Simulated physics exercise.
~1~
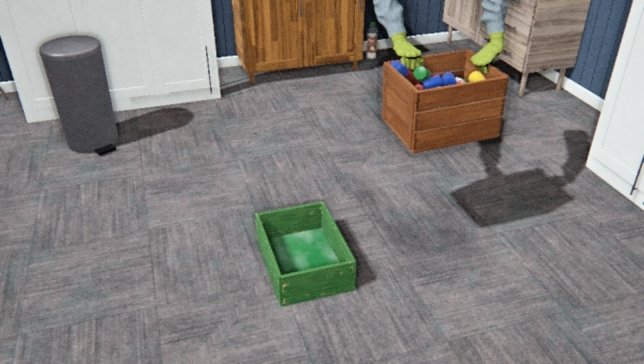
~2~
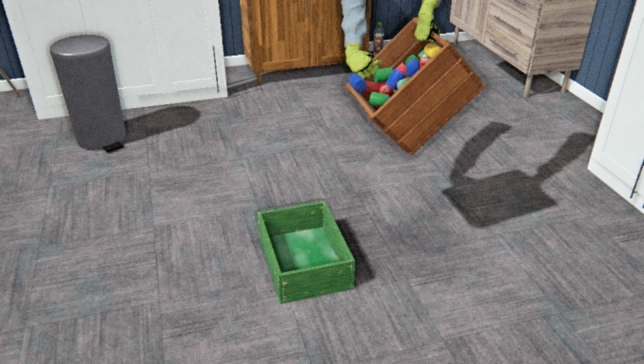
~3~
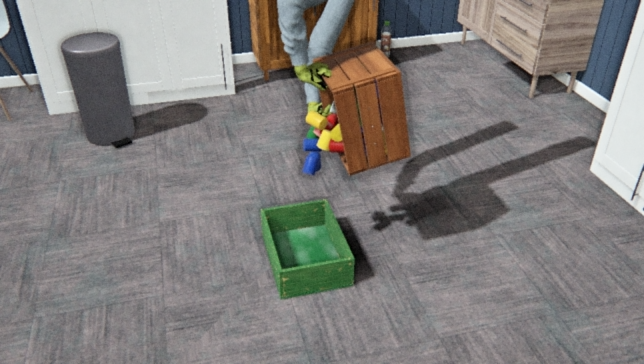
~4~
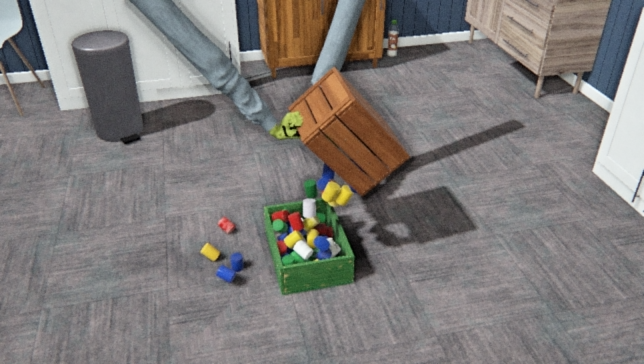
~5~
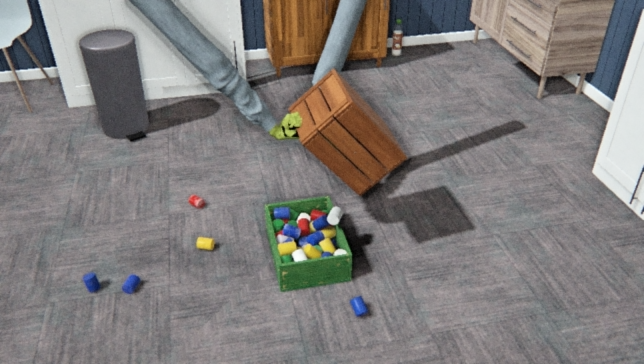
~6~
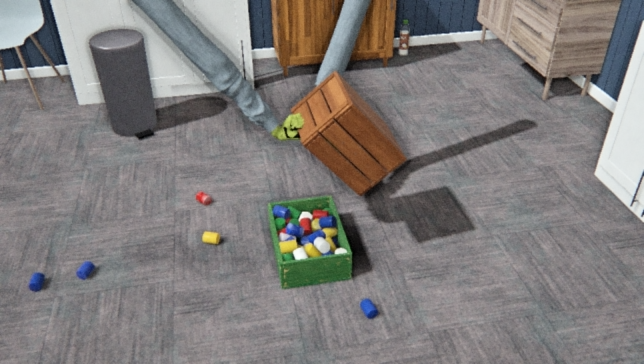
At the start, green-gloved hands hold a wooden tote filled with colourful cylindrical pieces near a cabinet, while an empty green basket sits on the grey floor in front. The arms lift the tote and tip it to the left, bringing it forward as the pieces slide towards its rim. The first pieces spill out in a cluster, and the tote tips further until it is past upside down. More tumble into the basket, filling it, while a few land on the floor and roll away. Finally the emptied tote hangs still above the full basket, with five pieces scattered outside.
